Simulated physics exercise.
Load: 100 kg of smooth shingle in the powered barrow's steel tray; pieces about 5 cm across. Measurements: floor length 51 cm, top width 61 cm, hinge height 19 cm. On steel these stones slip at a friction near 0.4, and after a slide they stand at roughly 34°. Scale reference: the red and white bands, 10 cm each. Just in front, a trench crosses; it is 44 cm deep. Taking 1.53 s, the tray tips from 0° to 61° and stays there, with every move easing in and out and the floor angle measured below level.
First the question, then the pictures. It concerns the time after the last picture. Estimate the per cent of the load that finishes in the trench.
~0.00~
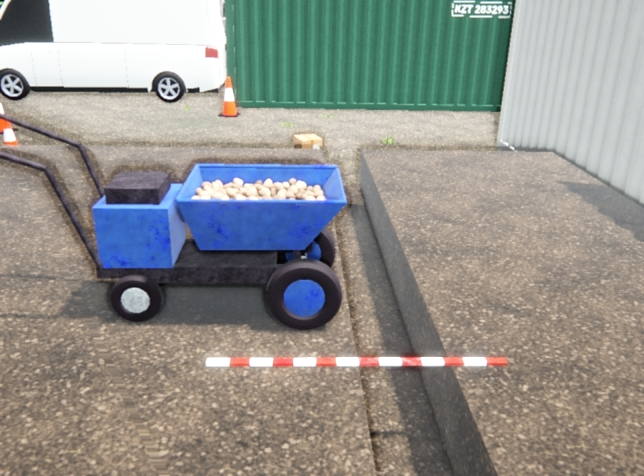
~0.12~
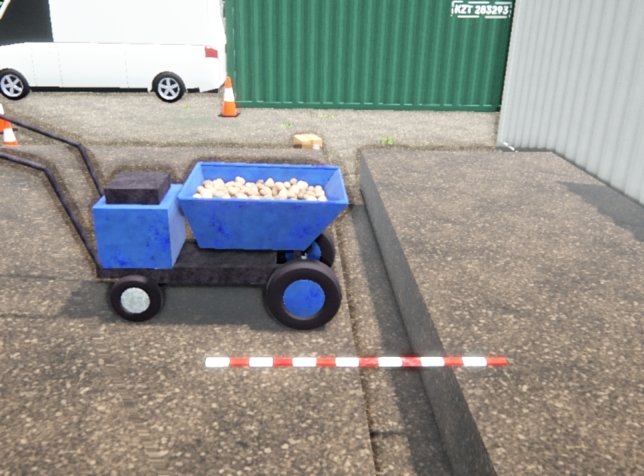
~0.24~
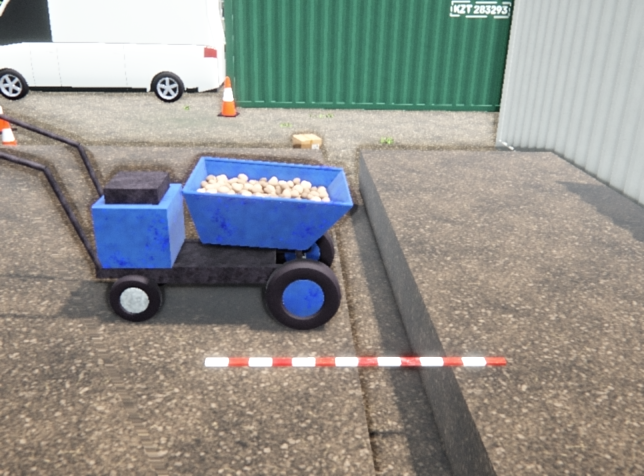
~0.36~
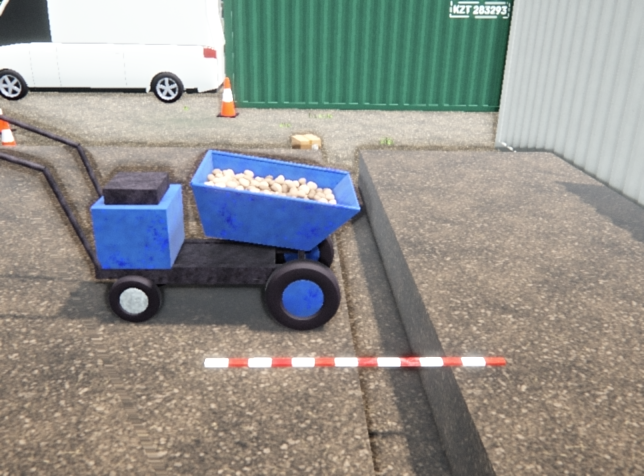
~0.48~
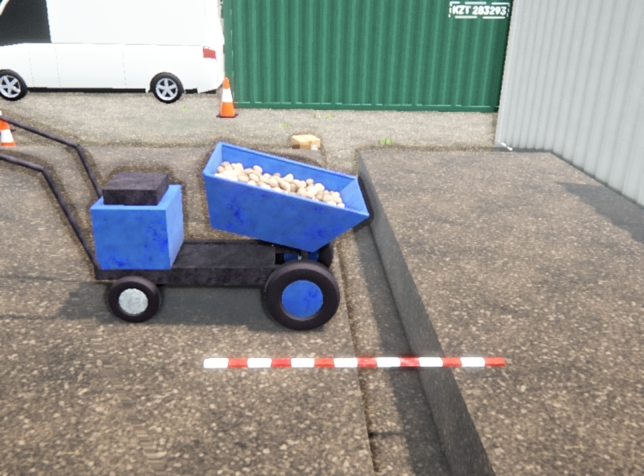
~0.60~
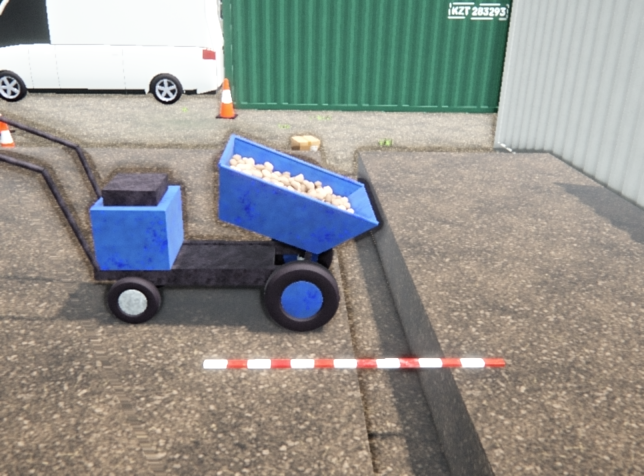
Roughly 51 percent.
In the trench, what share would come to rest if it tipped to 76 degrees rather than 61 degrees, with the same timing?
Then close to 50 per cent.
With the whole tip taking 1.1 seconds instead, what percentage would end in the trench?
45 per cent.
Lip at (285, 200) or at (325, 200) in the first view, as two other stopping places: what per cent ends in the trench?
Roughly 90 percent for the first, and 70 percent for the second.
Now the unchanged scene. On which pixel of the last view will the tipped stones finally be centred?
Somewhere near pixel (414, 351).
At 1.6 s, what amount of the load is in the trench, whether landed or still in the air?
By that point it's something like 10 in a hundred.
After 1.1 s the floor is at 52°; 100 % in the tray; the foremost stones are at (391, 246).
After 1.6 s the floor is at 61°; 74 % in the tray, 10 % in the trench, 16 % past the trench; the foremost stones are at (462, 295).
After 2.0 s the floor is at 61°; 44 % in the tray, 19 % in the trench, 37 % past the trench; the foremost stones are at (534, 309).
After 3.9 s the floor is at 61°; 9 % in the tray, 51 % in the trench, 40 % past the trench; the foremost stones are at (576, 315).
